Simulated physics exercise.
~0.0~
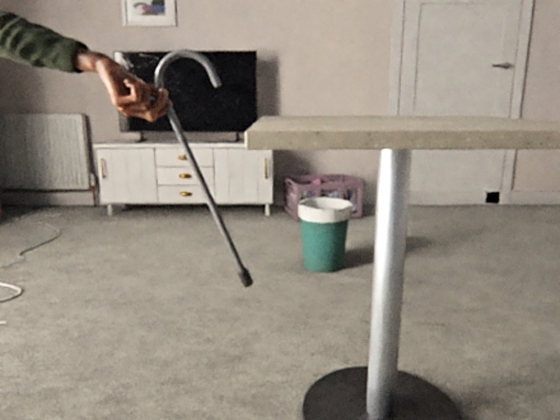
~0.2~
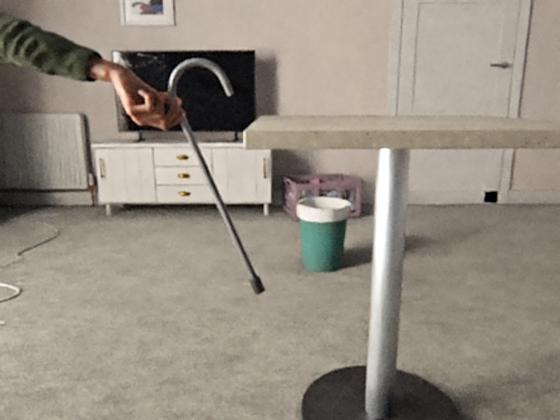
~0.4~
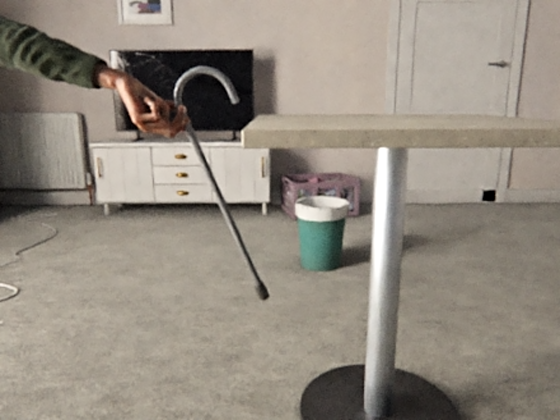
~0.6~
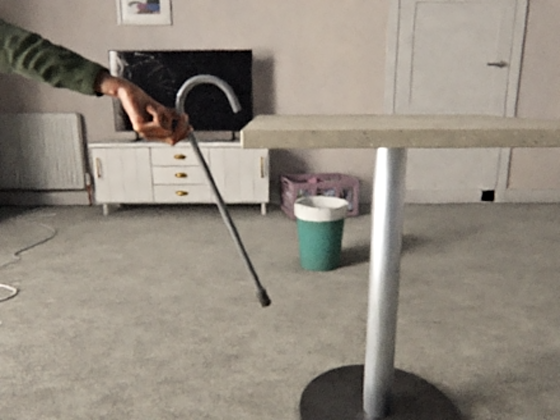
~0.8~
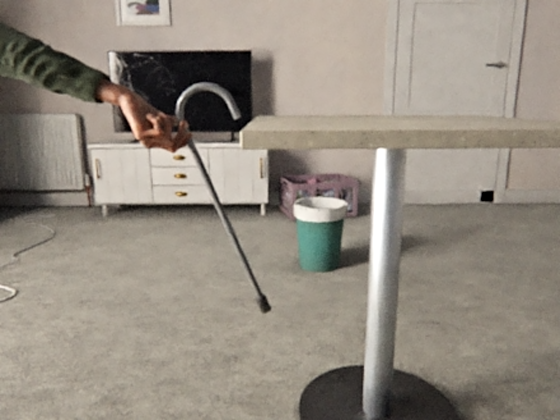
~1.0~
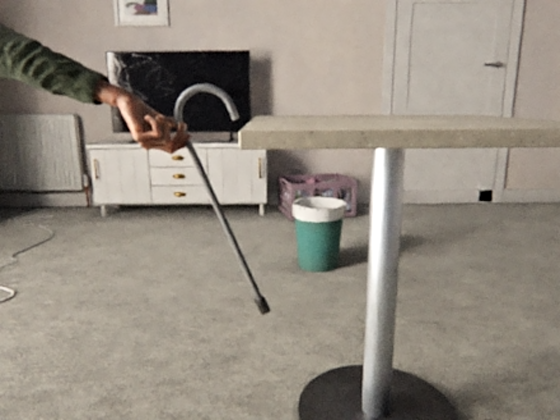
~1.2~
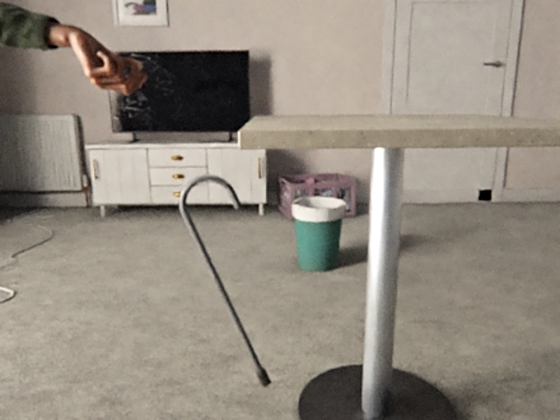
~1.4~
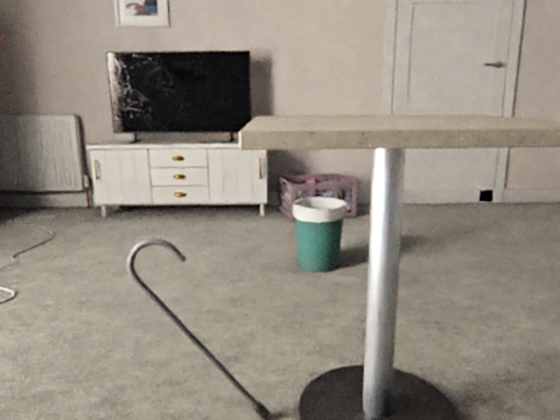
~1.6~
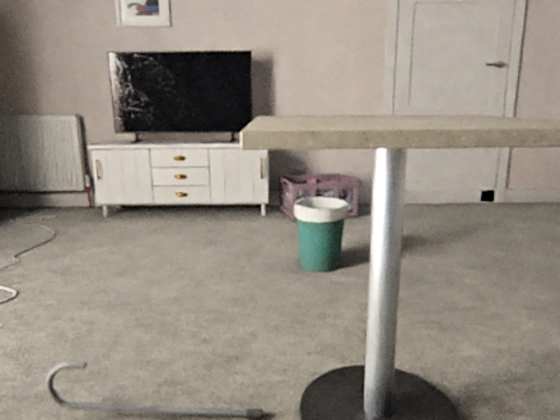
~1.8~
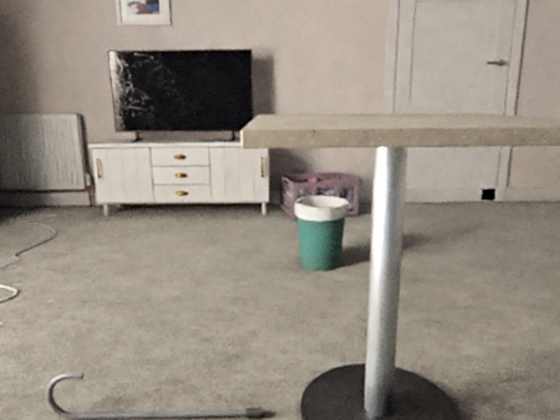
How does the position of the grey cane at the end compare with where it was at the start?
At the start the cane is held up in the air by a hand to the left of the table, and at the end it lies on the floor, lower down and a little further left.
